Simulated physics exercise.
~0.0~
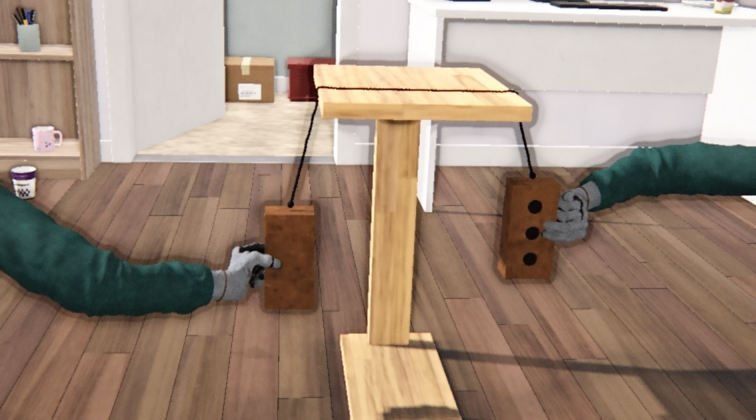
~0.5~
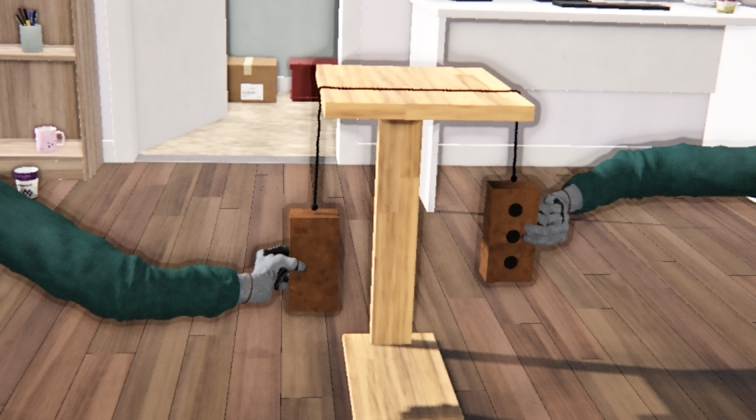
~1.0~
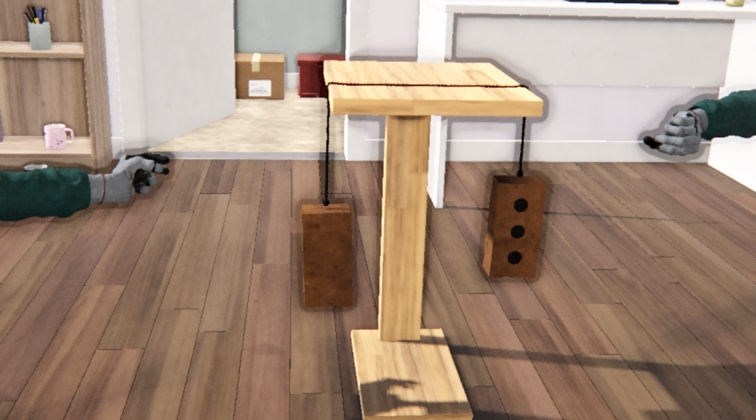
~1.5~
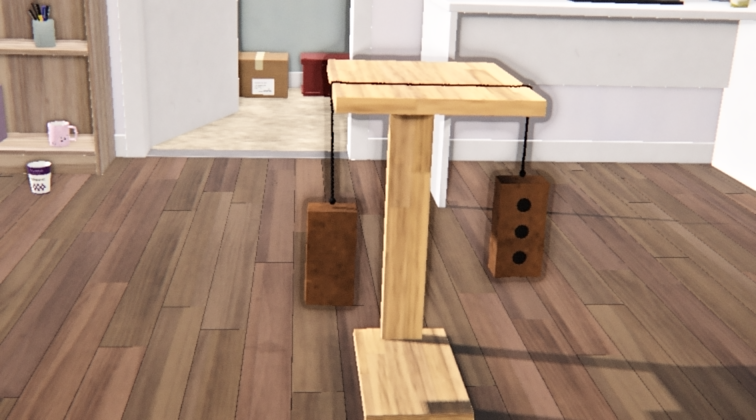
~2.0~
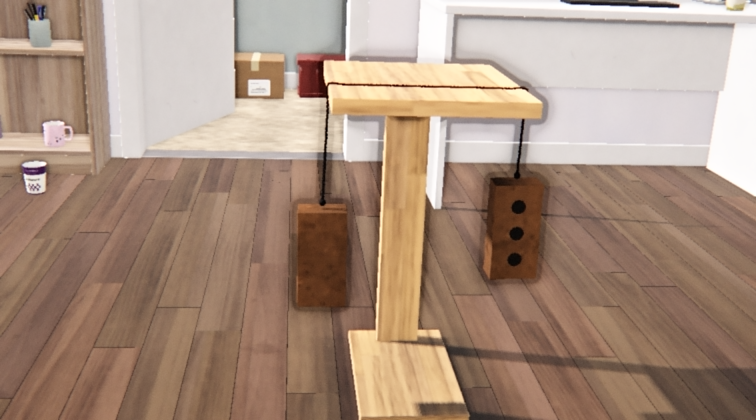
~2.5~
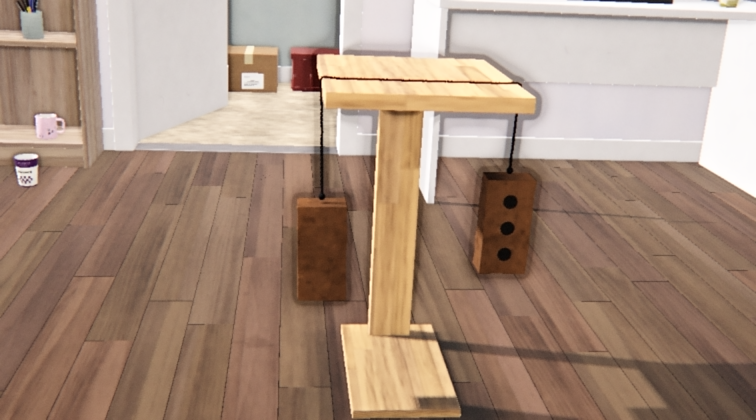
Two gloved hands releasing bricks hung by a string over a wooden stand, then withdrawing, the bricks staying suspended on either side.
